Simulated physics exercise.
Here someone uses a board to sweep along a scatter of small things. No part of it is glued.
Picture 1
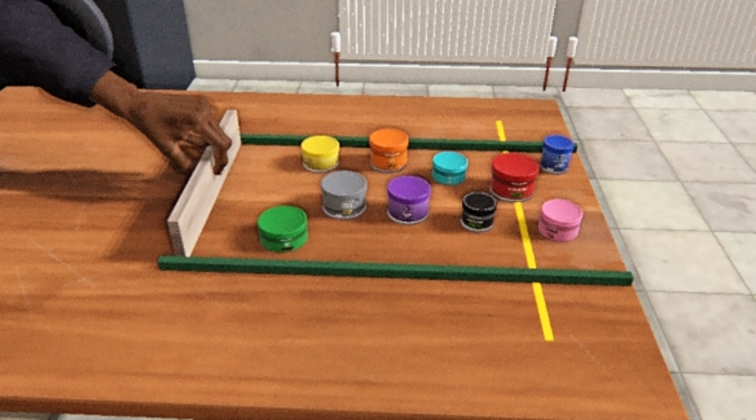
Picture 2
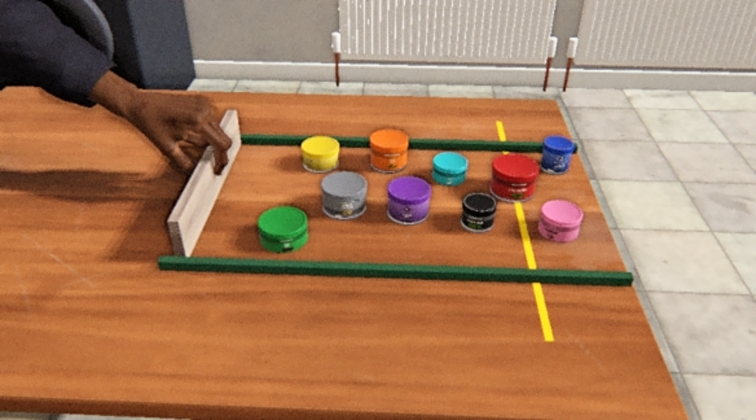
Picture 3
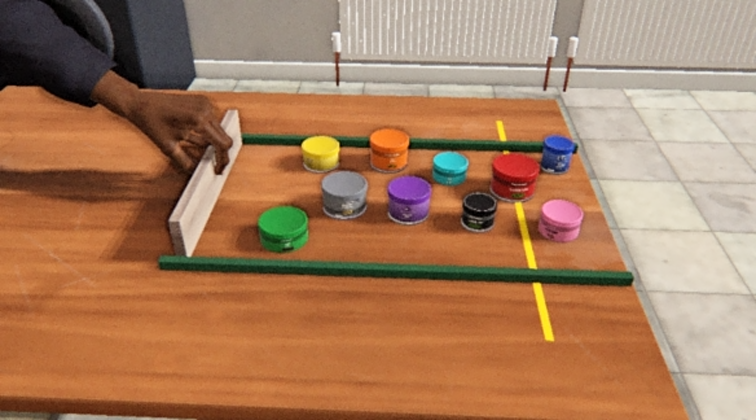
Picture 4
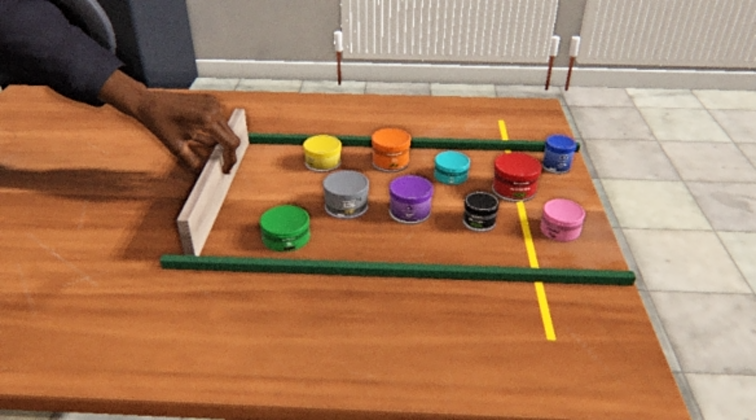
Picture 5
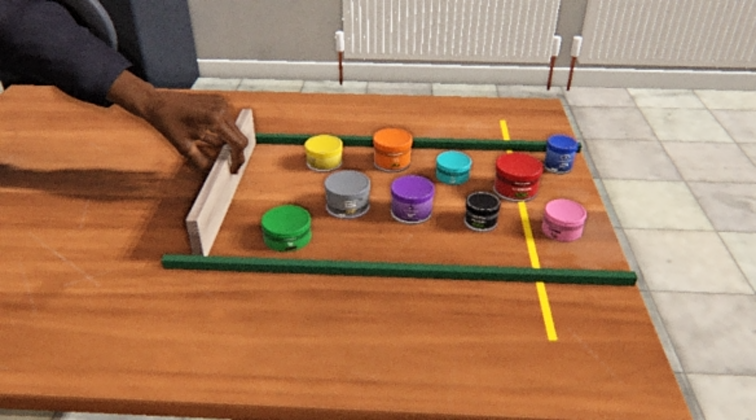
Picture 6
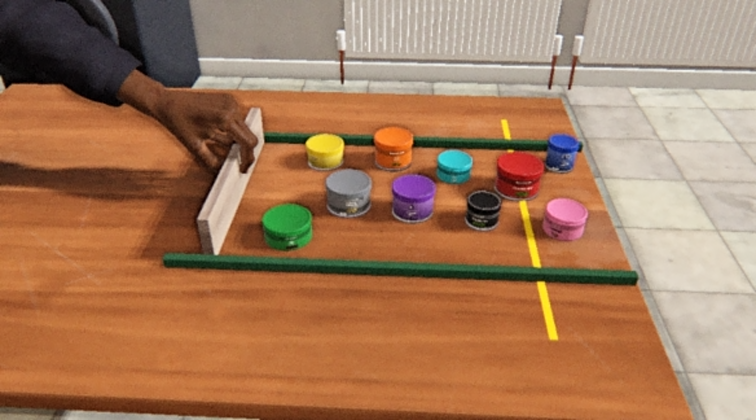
A hand slides a pale board slightly right behind scattered colourful tubs on a table.
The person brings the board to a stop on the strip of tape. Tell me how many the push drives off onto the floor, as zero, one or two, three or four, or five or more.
I expect one or two pieces to come off the table.
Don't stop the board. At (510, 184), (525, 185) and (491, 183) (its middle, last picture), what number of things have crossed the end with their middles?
0, 2 and 0.
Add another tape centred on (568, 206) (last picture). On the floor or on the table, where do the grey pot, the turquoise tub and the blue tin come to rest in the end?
In order, the grey pot keeps its spot, then the turquoise tub keeps its spot, then the blue tin goes off the edge.
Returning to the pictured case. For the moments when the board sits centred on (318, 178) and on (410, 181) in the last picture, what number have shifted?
Tally: 2; 7.
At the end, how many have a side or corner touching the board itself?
3 in contact.
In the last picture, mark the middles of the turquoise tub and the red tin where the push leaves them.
Result: One at about (546, 180), the other at about (586, 187).
A little later, none off yet; blue tin at rest near (561, 154); pink tub at rest near (565, 220); red tin at rest near (518, 177).
When it is over, the number that fall off is one or two; down, pink tub and blue tin.
